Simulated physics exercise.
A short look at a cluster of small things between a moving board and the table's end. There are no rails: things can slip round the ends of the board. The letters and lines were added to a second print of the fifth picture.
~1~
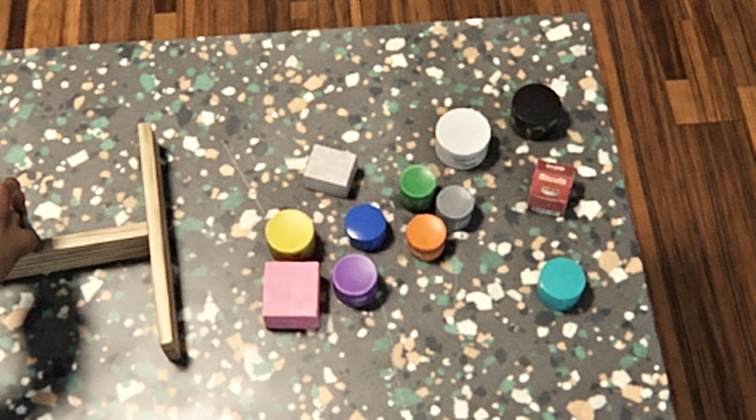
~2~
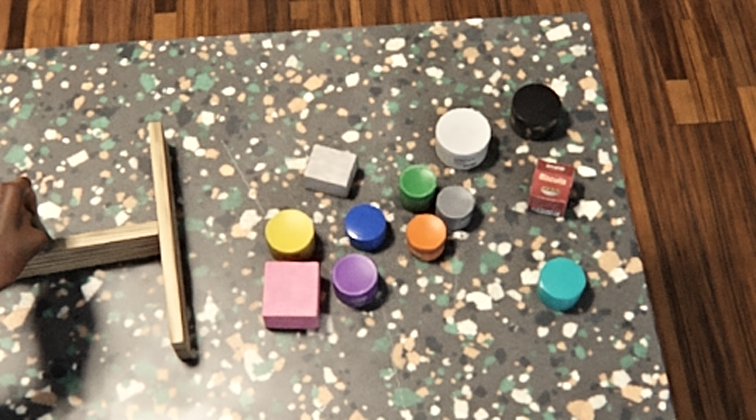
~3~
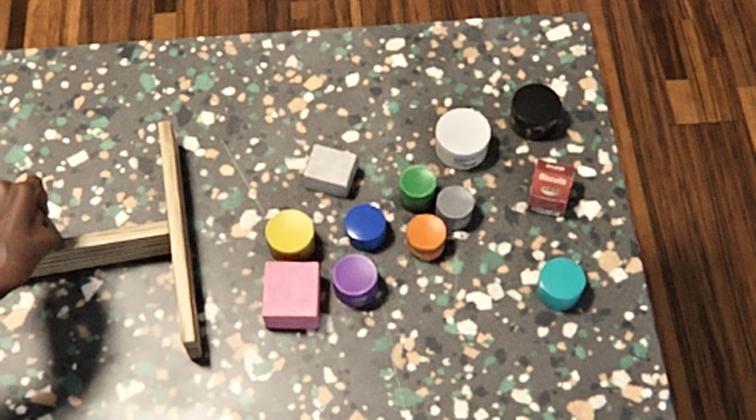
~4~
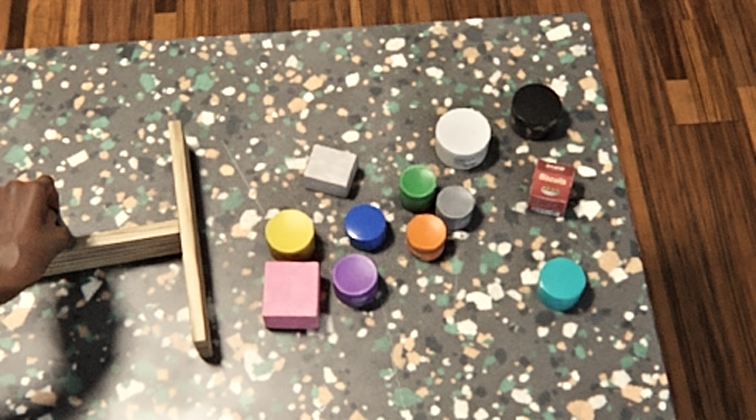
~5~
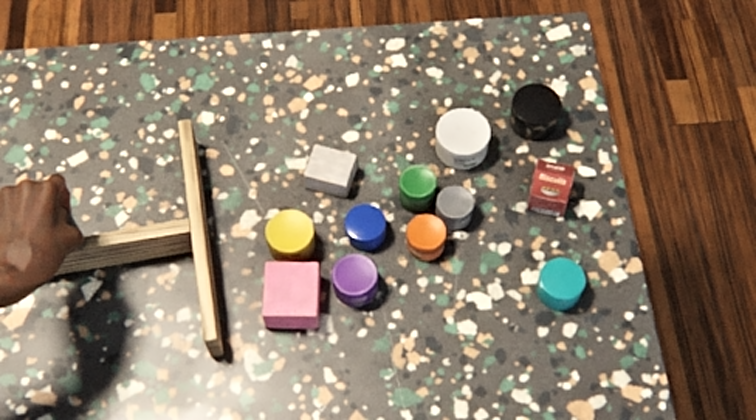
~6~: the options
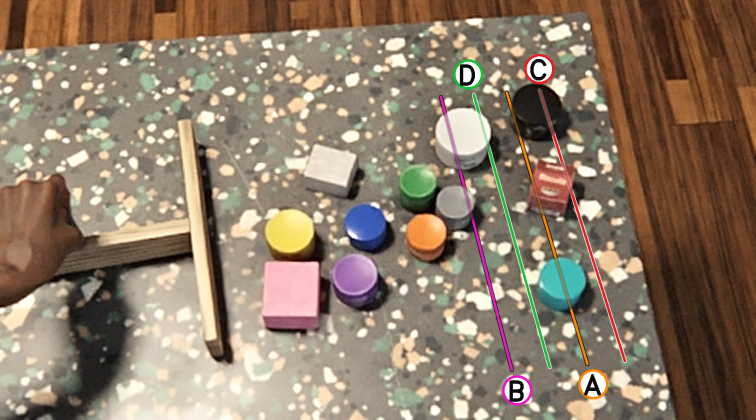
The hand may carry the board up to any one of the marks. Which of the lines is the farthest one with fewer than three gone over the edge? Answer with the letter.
A.
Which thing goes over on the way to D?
It is the black pot.
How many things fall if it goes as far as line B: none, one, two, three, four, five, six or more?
The count is none.
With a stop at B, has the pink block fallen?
No.
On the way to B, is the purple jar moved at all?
By then, yes.
On the marked copy, A at (544, 219); B at (474, 224); C at (579, 216); D at (509, 221).
With A. Early on, board (322, 215); pink block (368, 288); purple jar (415, 273).
Further on, board (447, 205); turquoise pot (582, 289); black pot (543, 109).
At the end, board (545, 198); red packet over the edge; purple jar (639, 260); one fallen.
As for the rest, B is within the limit but short; C drops five; D is within the limit but short.
